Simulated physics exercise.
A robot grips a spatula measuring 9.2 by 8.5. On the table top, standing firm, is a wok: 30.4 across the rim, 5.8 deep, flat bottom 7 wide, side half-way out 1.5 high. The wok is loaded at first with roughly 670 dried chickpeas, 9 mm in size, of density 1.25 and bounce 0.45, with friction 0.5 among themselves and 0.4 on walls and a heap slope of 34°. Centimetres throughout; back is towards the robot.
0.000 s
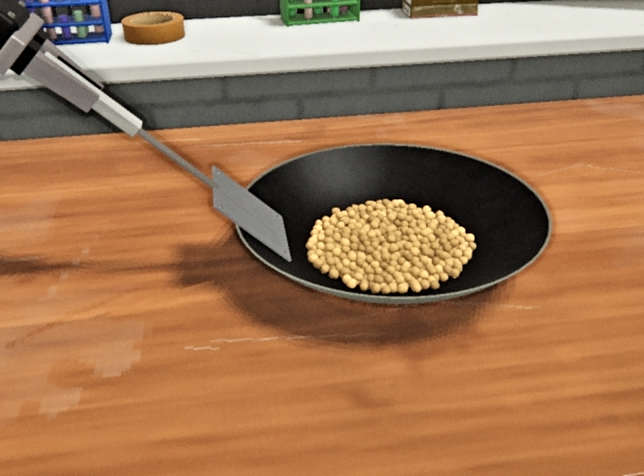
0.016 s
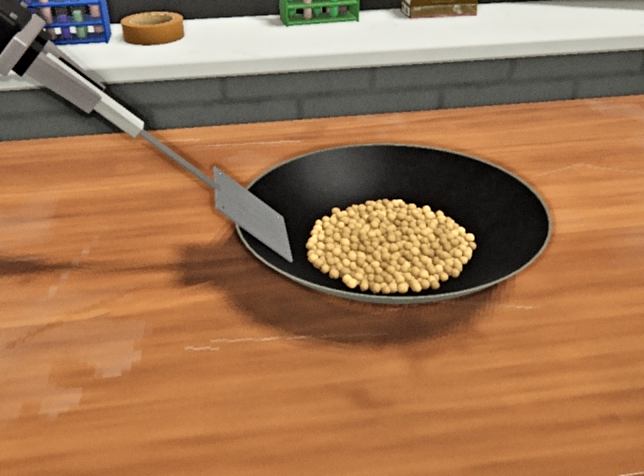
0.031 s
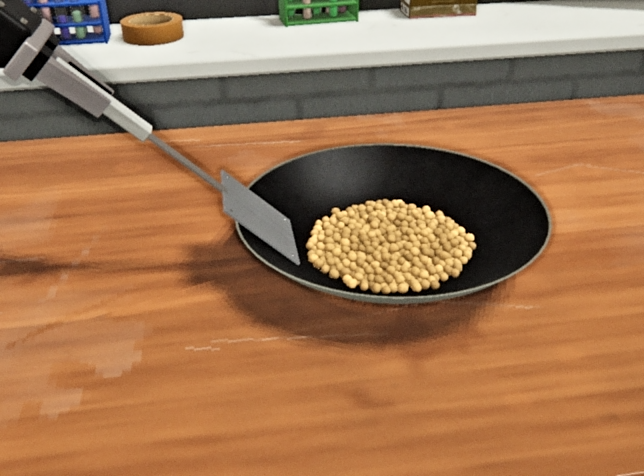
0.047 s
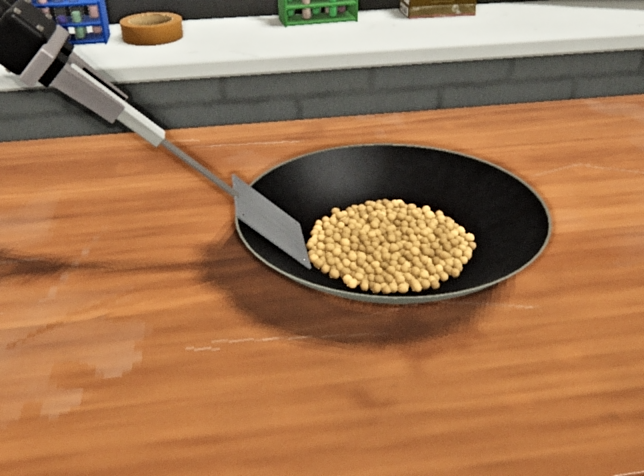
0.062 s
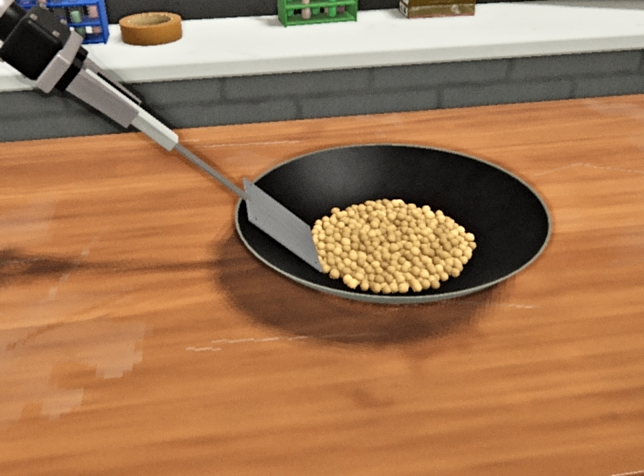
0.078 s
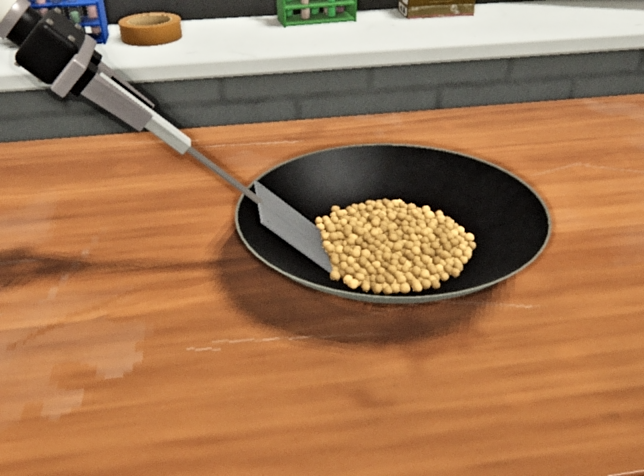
The footage shows a robot arm holding a flat spatula at the left side of a black wok of chickpeas on a wooden table; the spatula slides a short way right and its blade meets the pile's left edge.
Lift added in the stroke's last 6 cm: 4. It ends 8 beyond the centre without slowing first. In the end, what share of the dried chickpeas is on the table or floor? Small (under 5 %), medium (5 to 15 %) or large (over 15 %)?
Medium.
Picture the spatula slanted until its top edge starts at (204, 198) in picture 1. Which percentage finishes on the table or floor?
I'd estimate close to 5 per cent.
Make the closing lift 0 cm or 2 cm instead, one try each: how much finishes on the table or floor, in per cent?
I'd put it near 5 in a hundred, then near 0 in a hundred.
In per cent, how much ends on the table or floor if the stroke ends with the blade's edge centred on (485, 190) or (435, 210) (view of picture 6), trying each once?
Roughly 15 and 0 per cent.
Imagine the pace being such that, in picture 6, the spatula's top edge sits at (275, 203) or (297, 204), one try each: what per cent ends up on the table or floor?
First try about 15 %, second try about 25 %.
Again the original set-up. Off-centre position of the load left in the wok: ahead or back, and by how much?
Offset: About 5.0 cm, ahead.
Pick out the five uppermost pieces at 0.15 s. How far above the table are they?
About 4 cm.
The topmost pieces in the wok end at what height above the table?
Some 5.5 cm above the table.
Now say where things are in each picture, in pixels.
Spatula top edge at (213, 185), sloping 45°; upper third of the load around (391, 237), from x 310 to 470, top at y 205; 670 in the wok, in the first frame.
Spatula top edge at (215, 186), sloping 45°; upper third of the load around (391, 237), from x 310 to 470, top at y 205, in the second frame.
Spatula top edge at (223, 189), sloping 45°; upper third of the load around (391, 237), from x 310 to 470, top at y 205, in the third frame.
Spatula top edge at (234, 194), sloping 45°; upper third of the load around (391, 237), from x 310 to 470, top at y 205, in the fourth frame.
Spatula top edge at (246, 198), sloping 45°; upper third of the load around (391, 237), from x 310 to 470, top at y 205, in the fifth frame.
Spatula top edge at (258, 200), sloping 45°; upper third of the load around (390, 237), from x 320 to 470, top at y 205; 670 in the wok, in the sixth frame.
By 0.15 s, sloping 45°, highest piece 5 above the table; 670 in the wok.
By 0.23 s, sloping 45°, highest piece 5 above the table; 670 in the wok.
By 0.47 s, sloping 45°, highest piece 7 above the table; 623 in the wok, 33 on the table or floor, 14 on the blade or in flight.
By 1.52 s, sloping 45°, highest piece 5 above the table; 622 in the wok, 48 on the table or floor.
Final count, 622 in the wok, 48 on the table or floor. That is 7 % on the table or floor.
